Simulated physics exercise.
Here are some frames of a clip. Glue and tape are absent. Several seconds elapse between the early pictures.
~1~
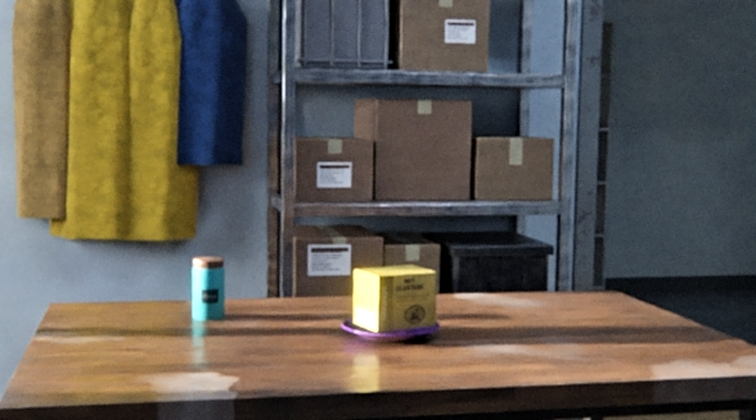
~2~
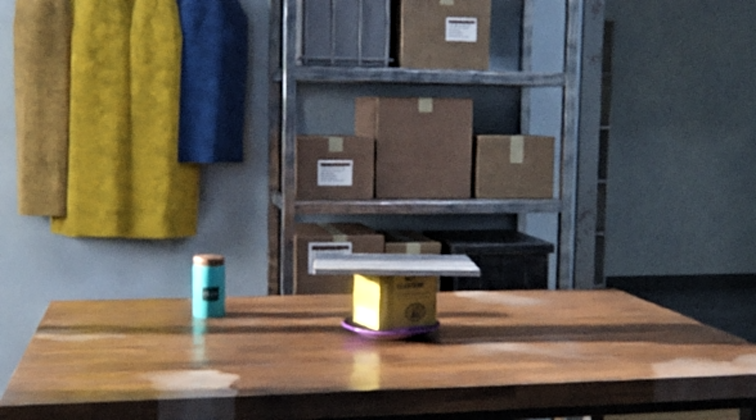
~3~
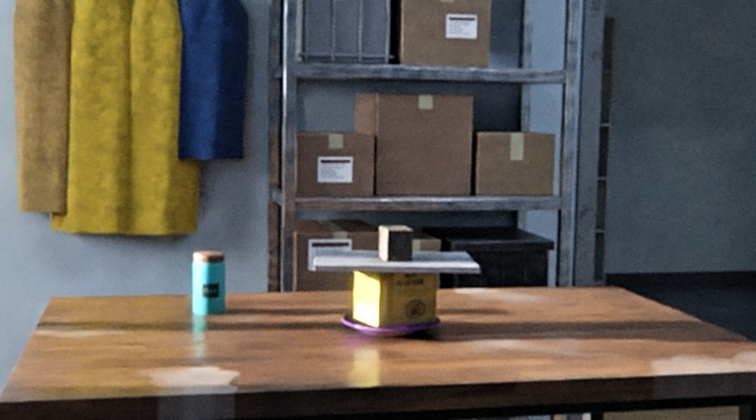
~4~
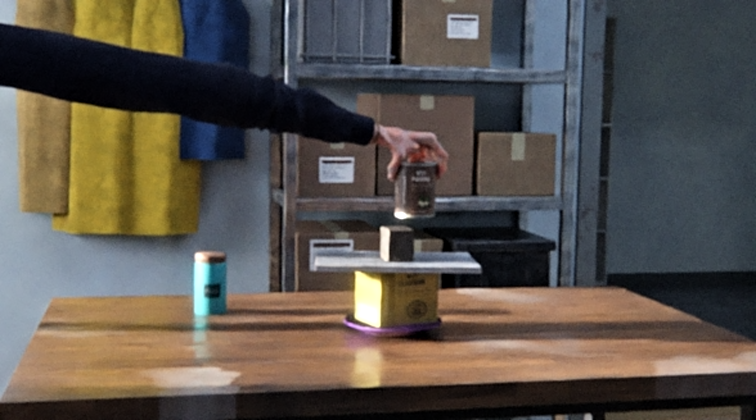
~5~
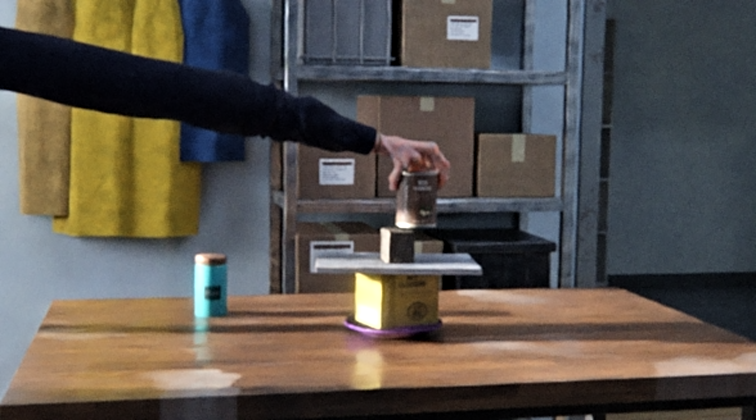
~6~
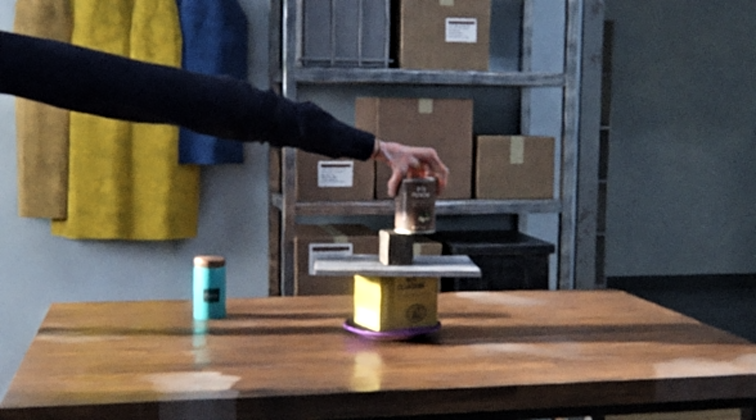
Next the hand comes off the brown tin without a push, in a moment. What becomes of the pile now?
The pile will not stay secure.
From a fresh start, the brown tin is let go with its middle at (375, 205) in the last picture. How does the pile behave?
Topples.
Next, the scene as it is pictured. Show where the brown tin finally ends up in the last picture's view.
The object winds up at approximately (463, 242).
Then, 0.40 s past the last view, brown tin now fallen.
Then, 0.60 s past the last view, nothing new.
Finally, fallen, brown tin; the other 5 still in place. Final places as the last picture's camera would see them, brown tin near (463, 242). The pile comes apart.
